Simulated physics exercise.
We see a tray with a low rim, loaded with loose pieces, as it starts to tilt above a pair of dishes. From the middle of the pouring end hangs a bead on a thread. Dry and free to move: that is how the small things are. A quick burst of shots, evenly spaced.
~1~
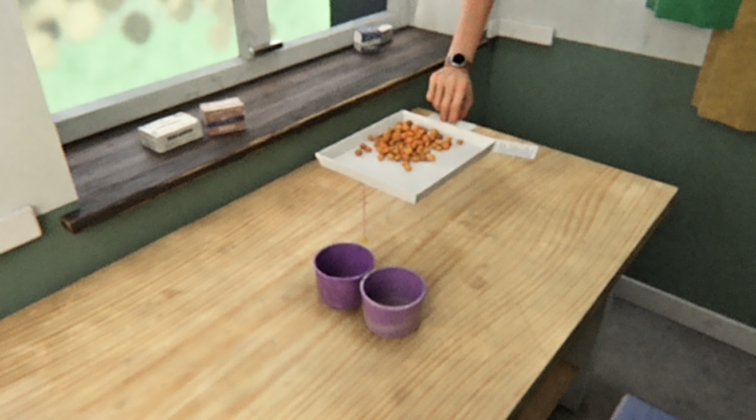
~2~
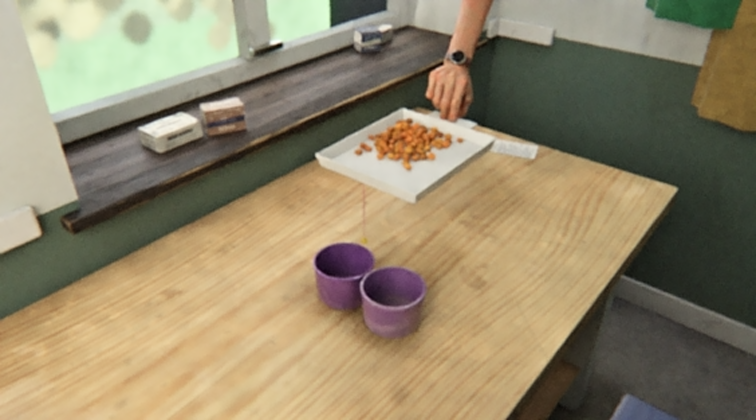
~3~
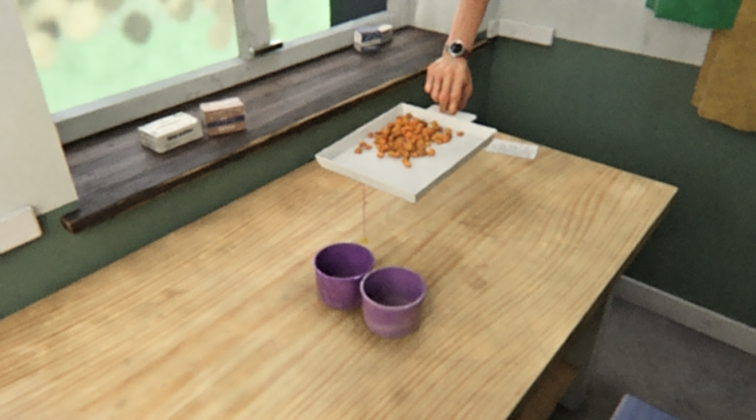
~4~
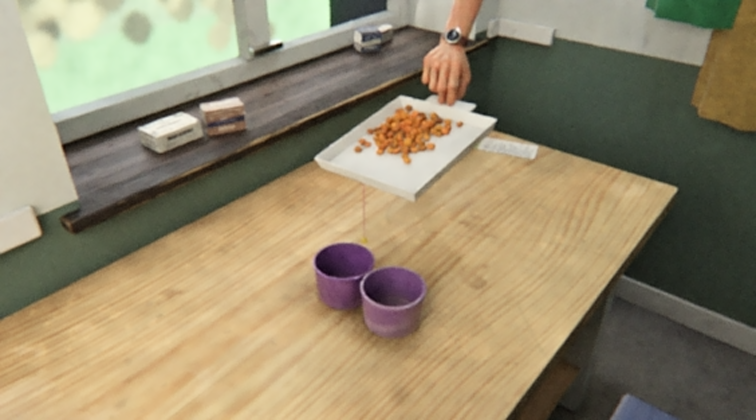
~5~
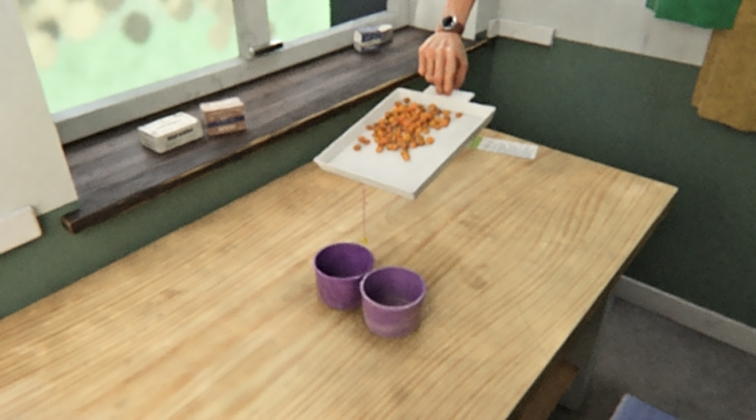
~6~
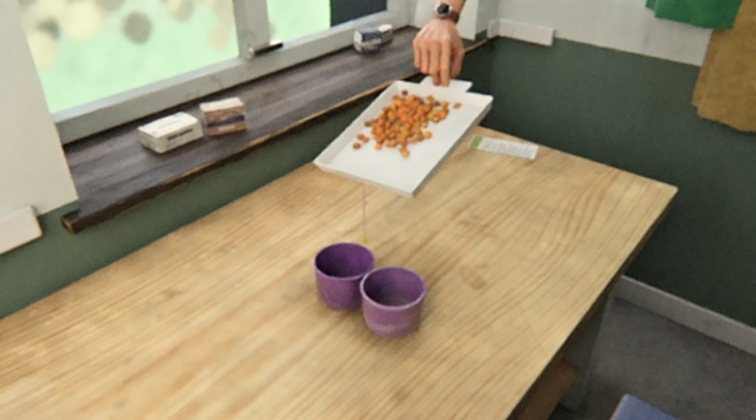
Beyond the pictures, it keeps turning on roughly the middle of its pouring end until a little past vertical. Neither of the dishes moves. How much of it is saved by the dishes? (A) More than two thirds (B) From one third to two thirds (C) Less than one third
The answer is C.
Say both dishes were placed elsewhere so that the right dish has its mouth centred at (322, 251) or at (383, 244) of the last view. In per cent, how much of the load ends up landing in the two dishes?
Around 80 and around 20 per cent, in that order.
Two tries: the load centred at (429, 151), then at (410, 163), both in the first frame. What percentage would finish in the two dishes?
It would be about 40 per cent for the first and about 40 per cent for the second.
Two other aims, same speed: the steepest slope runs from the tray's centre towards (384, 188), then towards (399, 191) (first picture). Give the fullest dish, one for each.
Case 1 - the one at right; case 2 - the one at right.
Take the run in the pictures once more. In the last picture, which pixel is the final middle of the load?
About (305, 272).
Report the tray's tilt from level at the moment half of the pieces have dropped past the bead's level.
It has tipped about 90 degrees.
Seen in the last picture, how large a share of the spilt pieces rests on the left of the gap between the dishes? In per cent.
Share to the left: Near 100 per cent.
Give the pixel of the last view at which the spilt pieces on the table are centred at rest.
Approximate centre, last frame: (299, 270).
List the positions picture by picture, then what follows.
Corners of the pouring end at (321, 154) and (415, 192), level; middle of the load at (408, 142), bits of cat kibble; left dish at (324, 288); right dish at (373, 316); bead on its thread at (364, 241), in the first frame.
Corners of the pouring end at (321, 154) and (415, 192), level; middle of the load at (408, 140), in the second frame.
Corners of the pouring end at (320, 155) and (414, 191), tipped barely, lowest at the left corner; middle of the load at (408, 136), in the third frame.
Corners of the pouring end at (319, 157) and (413, 190), tipped a little, lowest at the left corner; middle of the load at (407, 130), in the fourth frame.
Corners of the pouring end at (319, 159) and (412, 189), tipped a little, lowest at the left corner; middle of the load at (406, 125), in the fifth frame.
Corners of the pouring end at (318, 160) and (410, 188), tipped clearly, lowest at the left corner; middle of the load at (404, 119); left dish at (324, 288); right dish at (373, 316), in the sixth frame.
Soon, tray tipped steeply; most on the tray; a small part in the air.
A while on, tray tipped past a quarter turn; about a quarter on the tray; a small part in the left dish; about half outside both; a small part in the air.
Towards the end, tray tipped past a quarter turn; about a quarter in the left dish; most outside both.
Finally, tray tipped past a quarter turn; none in the right dish; about a quarter in the left dish; most outside both.
